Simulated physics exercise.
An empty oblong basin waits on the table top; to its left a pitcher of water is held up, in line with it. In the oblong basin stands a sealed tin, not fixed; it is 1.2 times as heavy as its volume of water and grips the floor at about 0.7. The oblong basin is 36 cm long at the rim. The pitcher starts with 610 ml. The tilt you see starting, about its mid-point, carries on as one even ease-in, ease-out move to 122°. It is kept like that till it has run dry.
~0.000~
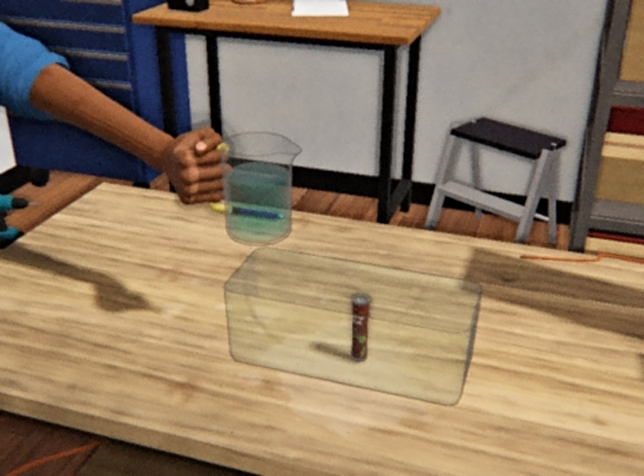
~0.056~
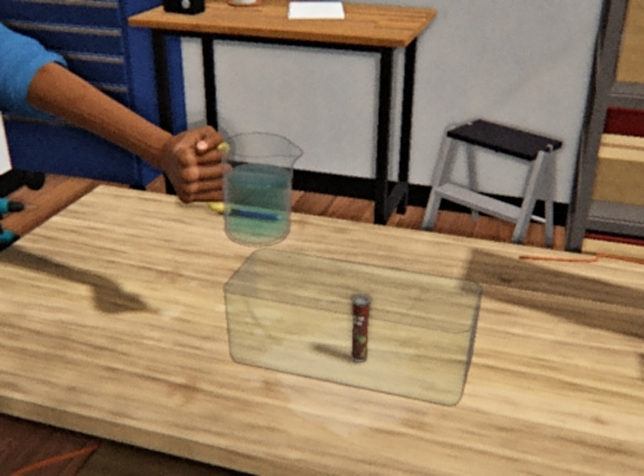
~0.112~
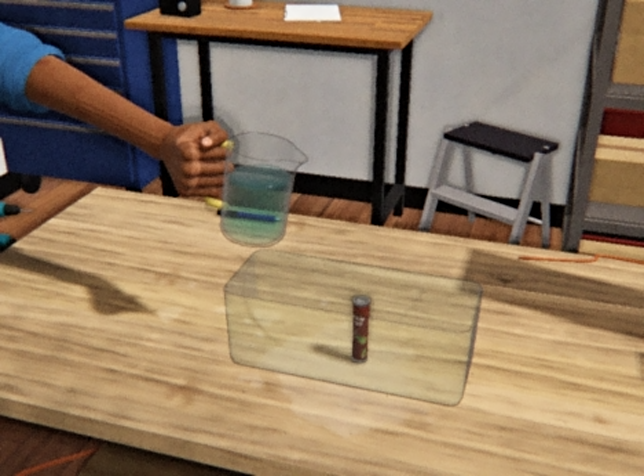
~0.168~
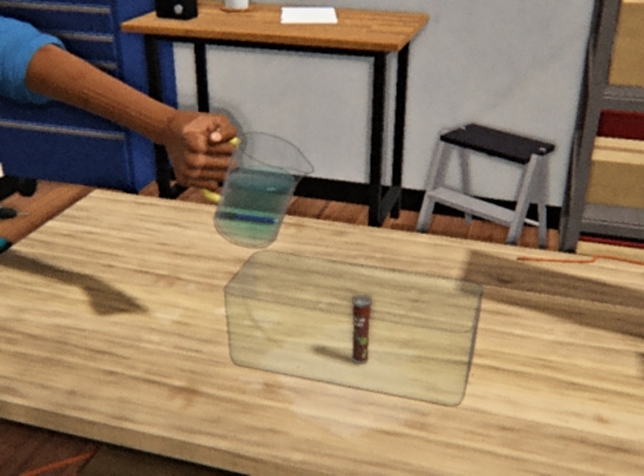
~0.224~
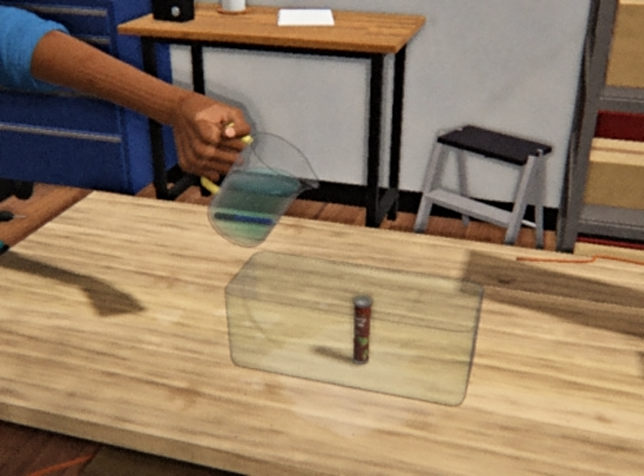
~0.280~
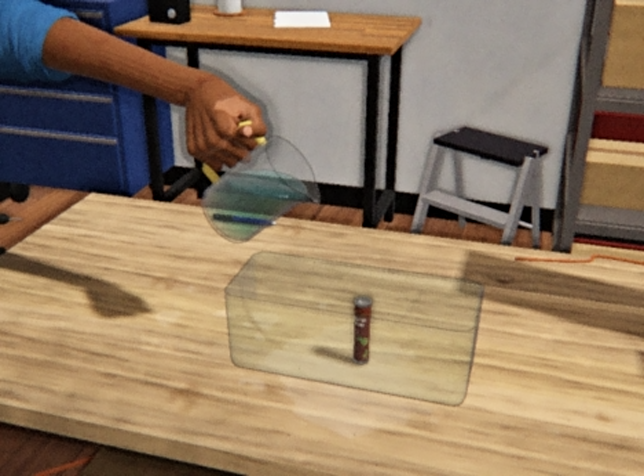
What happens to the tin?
The tin topples.
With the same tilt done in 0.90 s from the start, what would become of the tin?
The tin falls.
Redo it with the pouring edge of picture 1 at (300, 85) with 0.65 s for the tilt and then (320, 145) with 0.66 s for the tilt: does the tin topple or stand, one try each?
First it topples; then it topples.
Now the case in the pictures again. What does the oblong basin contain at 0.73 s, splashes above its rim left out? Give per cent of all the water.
Near 84 in a hundred.
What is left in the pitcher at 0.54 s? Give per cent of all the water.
About 56 per cent.
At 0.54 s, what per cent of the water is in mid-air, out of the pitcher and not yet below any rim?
Near 26 in a hundred.
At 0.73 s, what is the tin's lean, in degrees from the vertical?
Near 15° from upright.
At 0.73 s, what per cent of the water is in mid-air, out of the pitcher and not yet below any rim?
Some 10 per cent.
Then, 0.54 s in, the tilt is 114° and 55 per cent is still to pour; the tin stands where it began.
Then, 0.73 s in, the tilt is 122° and 7 per cent is still to pour; the tin leans 14°.
Then, 0.93 s in, the tilt is 122° and 0 per cent is still to pour; the tin lies on its side.
Then, 1.15 s in, the tilt is 122° and 0 per cent is still to pour; the tin lies on its side.
Finally, the tin lies on its side.
